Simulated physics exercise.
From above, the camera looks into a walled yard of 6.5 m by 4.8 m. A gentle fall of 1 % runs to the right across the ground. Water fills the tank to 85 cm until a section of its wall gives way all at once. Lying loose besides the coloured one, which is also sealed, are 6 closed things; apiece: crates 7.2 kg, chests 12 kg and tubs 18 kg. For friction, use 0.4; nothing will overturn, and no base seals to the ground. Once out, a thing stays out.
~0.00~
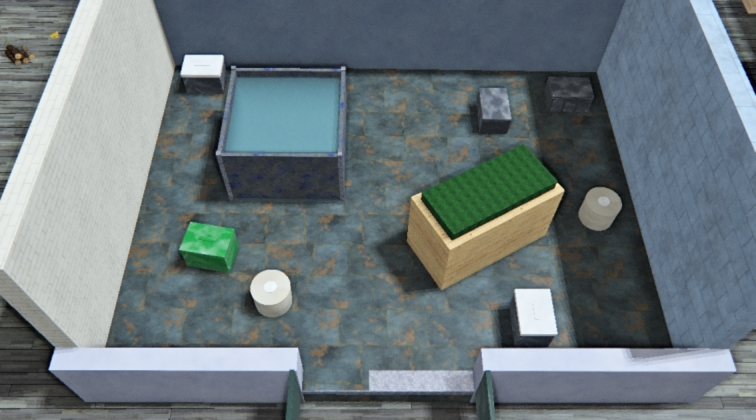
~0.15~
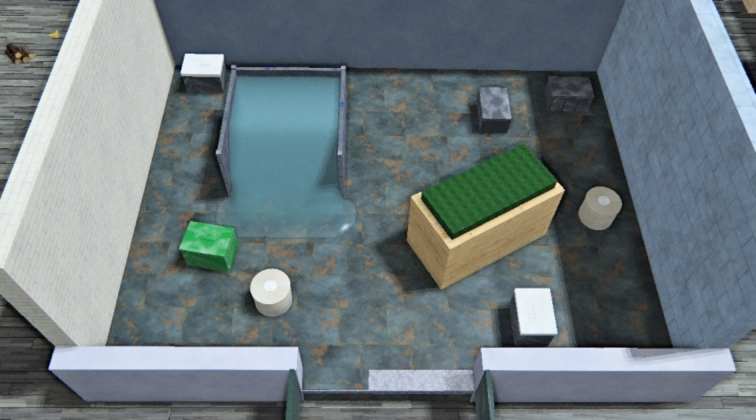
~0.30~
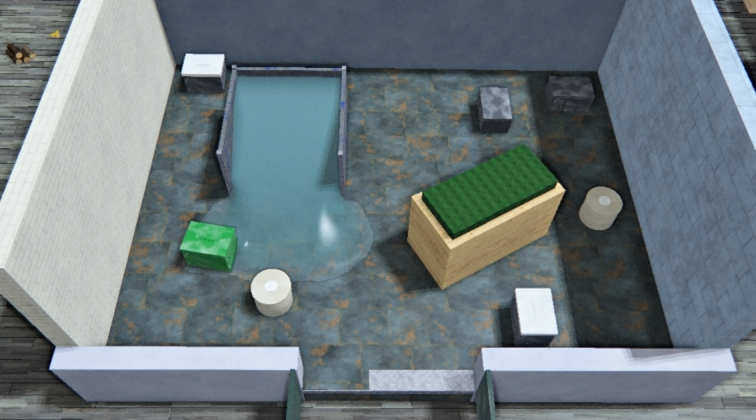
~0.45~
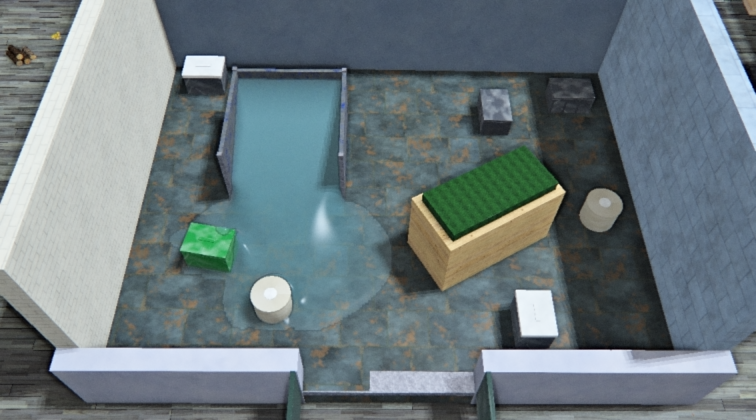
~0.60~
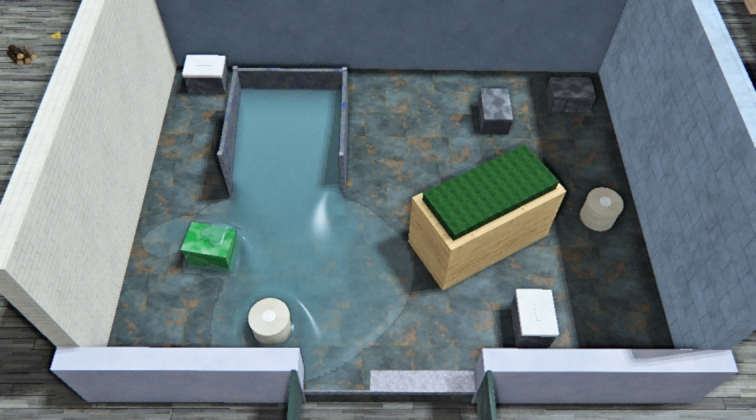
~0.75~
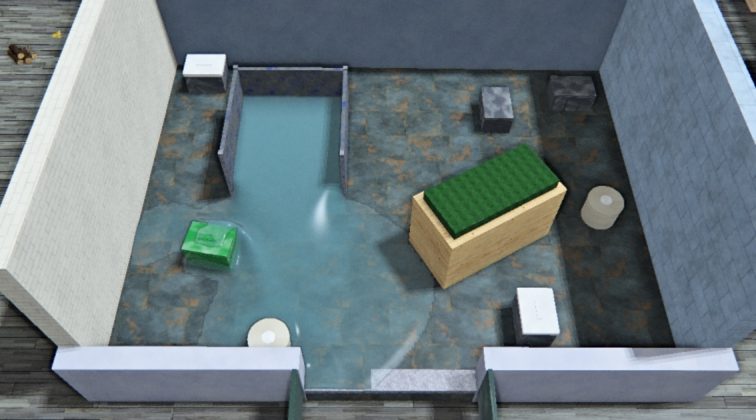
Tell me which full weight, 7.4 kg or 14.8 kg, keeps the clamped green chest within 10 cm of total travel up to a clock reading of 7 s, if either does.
That holds for neither.
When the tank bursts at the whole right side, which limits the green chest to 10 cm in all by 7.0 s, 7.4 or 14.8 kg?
In that case the lighter mass suffices.
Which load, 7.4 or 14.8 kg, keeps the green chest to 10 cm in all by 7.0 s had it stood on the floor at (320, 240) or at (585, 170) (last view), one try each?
No option, then light one suffices.
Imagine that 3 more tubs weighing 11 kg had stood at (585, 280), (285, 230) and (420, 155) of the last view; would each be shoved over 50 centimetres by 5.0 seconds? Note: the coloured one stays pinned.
Within it, beyond it, within it.
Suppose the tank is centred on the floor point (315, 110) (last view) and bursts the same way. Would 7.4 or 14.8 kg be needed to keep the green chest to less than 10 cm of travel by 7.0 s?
Then, in short, nothing offered works.
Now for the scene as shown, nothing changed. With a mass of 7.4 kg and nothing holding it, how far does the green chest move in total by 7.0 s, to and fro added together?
Some 700 centimetres of travel in total.
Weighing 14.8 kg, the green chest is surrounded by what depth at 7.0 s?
Close to 5 cm deep.
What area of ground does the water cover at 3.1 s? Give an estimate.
Roughly 15 m2.
After 1.4 s the green chest would be 140 cm from its start with 7.4 kg and 131 cm from its start with 14.8 kg; 24 cm of water round it then.
After 3.1 s the green chest would be 90 cm from its start with 7.4 kg and 118 cm from its start with 14.8 kg; 9 cm of water round it then.
After 4.9 s the green chest would be 272 cm from its start with 7.4 kg and 267 cm from its start with 14.8 kg; 7 cm of water round it then.
After 7.0 s the green chest would be 276 cm from its start with 7.4 kg and 310 cm from its start with 14.8 kg; 5 cm of water round it then.
